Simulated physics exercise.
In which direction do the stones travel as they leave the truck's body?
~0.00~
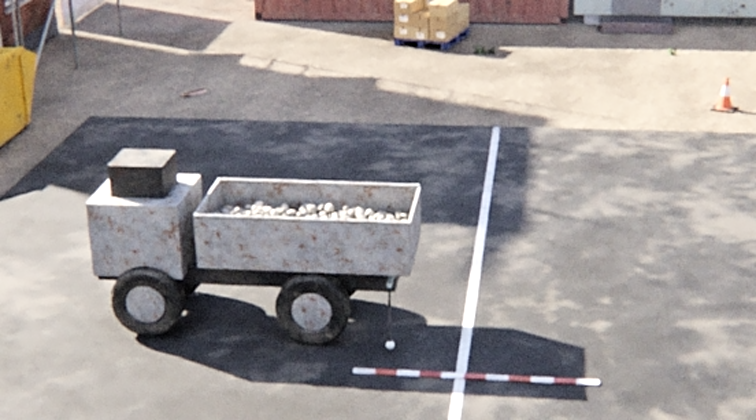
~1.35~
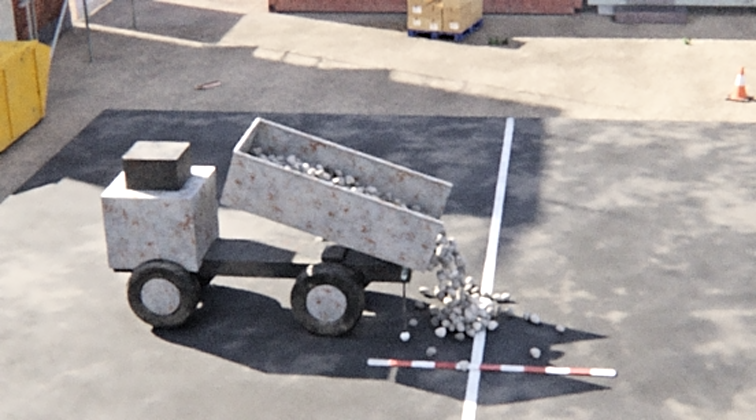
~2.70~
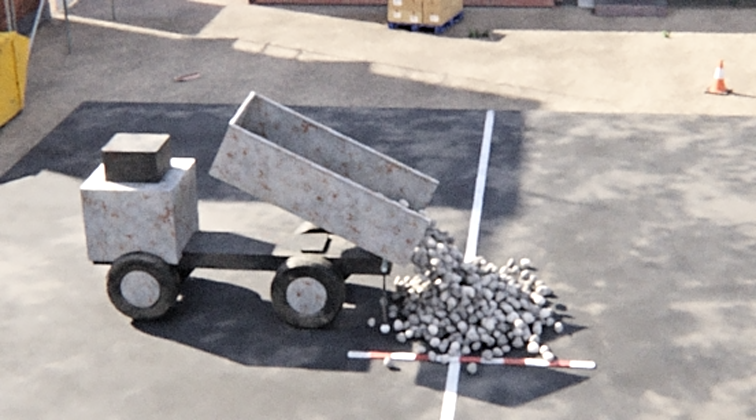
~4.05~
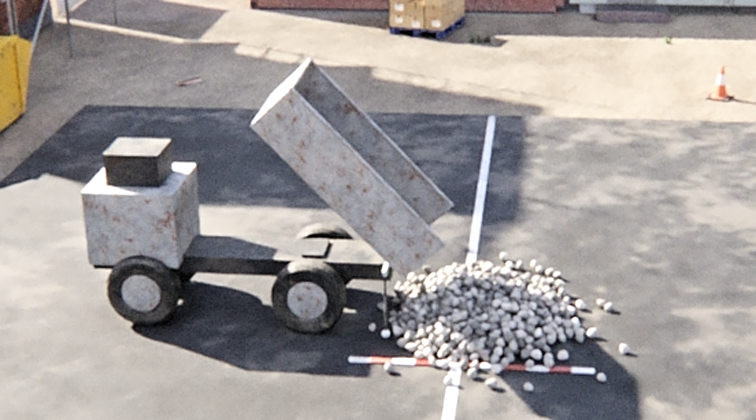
The stones move to the right, spilling from the rear of the body and spreading across the white line.
